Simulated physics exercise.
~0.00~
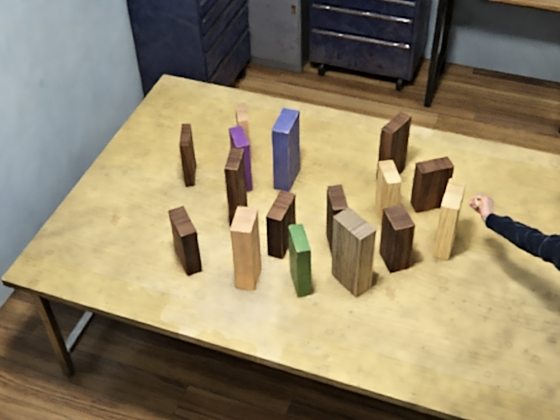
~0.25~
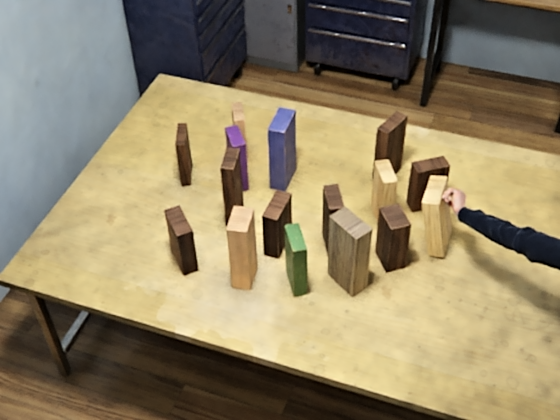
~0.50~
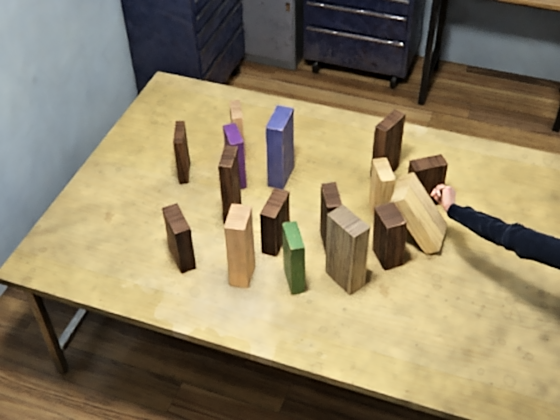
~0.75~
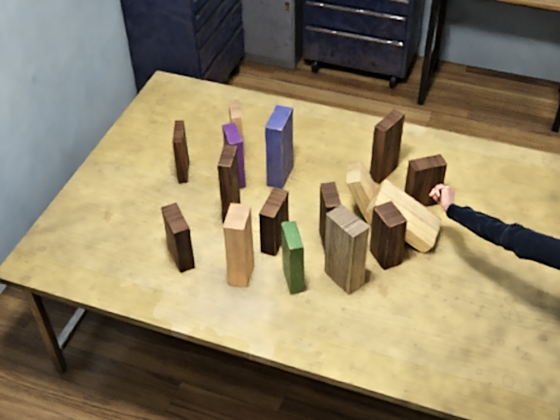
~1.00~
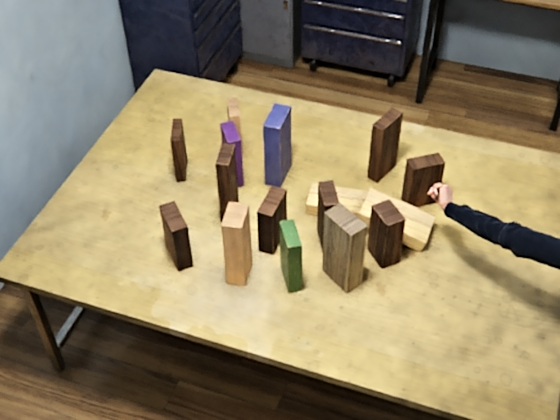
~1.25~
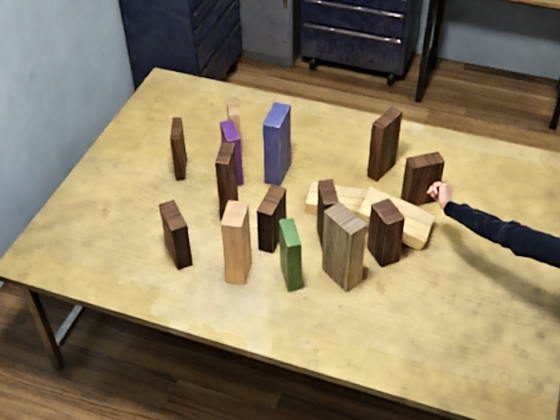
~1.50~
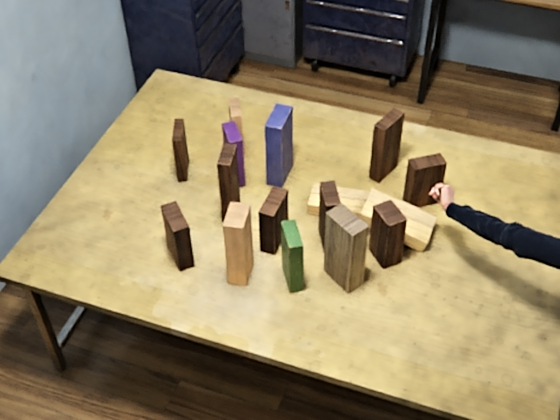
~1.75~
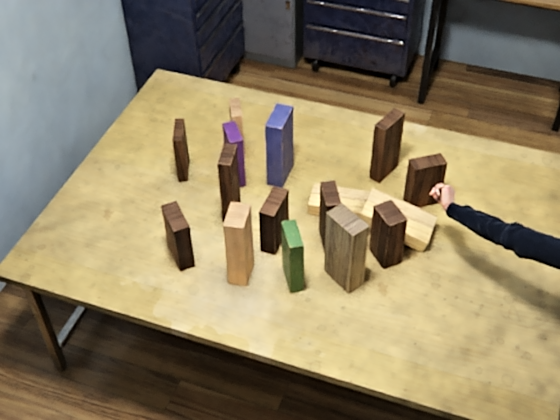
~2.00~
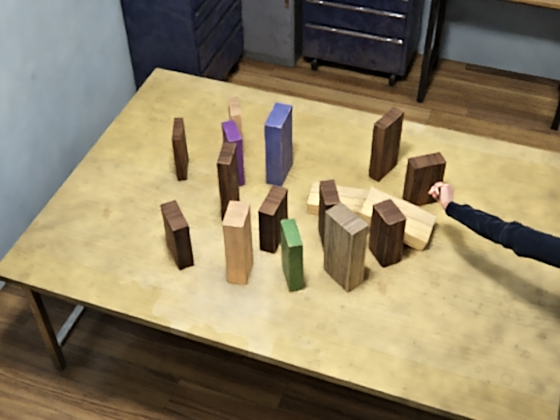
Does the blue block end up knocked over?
No, the blue block is still standing upright at the end. Only two light wooden blocks toward the right went down.
